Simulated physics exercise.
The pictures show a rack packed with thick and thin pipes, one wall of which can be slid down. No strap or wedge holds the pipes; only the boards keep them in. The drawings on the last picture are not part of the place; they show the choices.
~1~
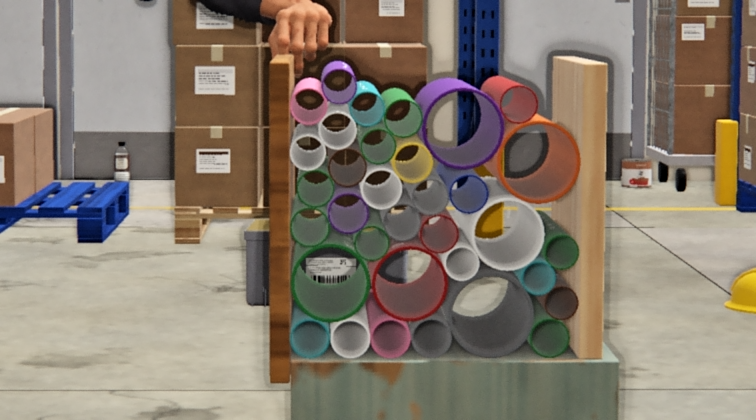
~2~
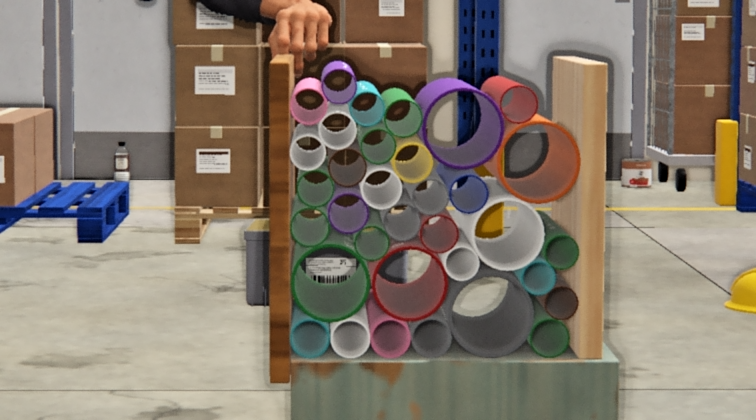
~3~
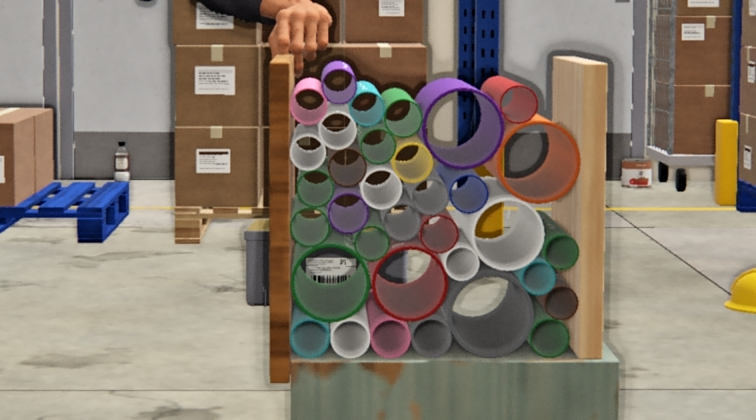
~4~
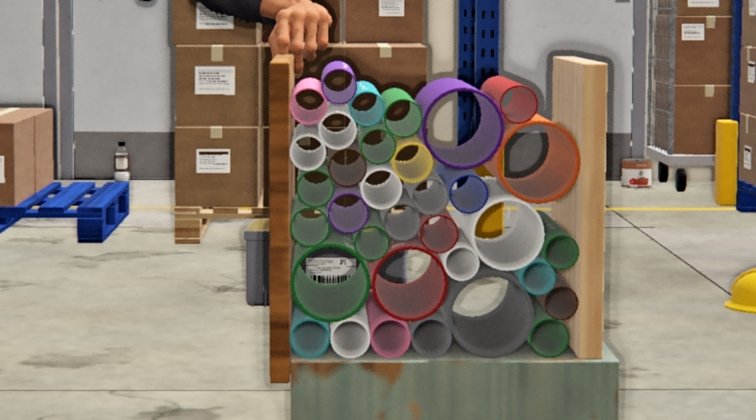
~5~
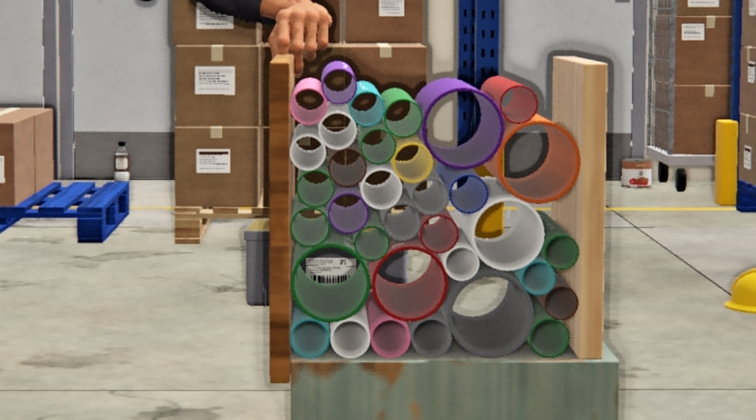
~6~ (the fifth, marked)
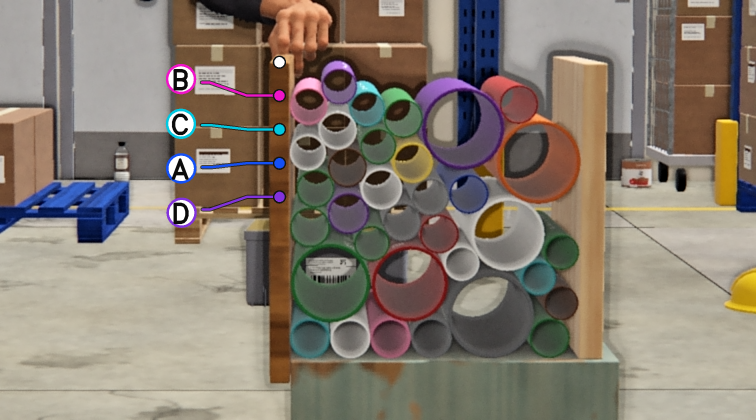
A hand resting at the left board of a rack packed with colourful thick and thin pipes, everything staying still.
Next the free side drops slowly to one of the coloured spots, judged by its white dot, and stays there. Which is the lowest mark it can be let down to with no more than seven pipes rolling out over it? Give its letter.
Stop at D.
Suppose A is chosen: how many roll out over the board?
It comes to two.
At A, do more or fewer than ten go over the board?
At A, fewer than ten.
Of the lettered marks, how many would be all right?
Four of them.
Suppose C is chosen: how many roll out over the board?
At C the number is none.
On the copy, A at (279, 163); B at (279, 96); C at (279, 129); D at (279, 197); the white dot at (279, 62).
On D. First, top of the board (290, 125).
Then, top of the board (290, 195).
Finally, top of the board (290, 196), five out over the board.
By contrast, A two out over the board; B none out over the board; C none out over the board.
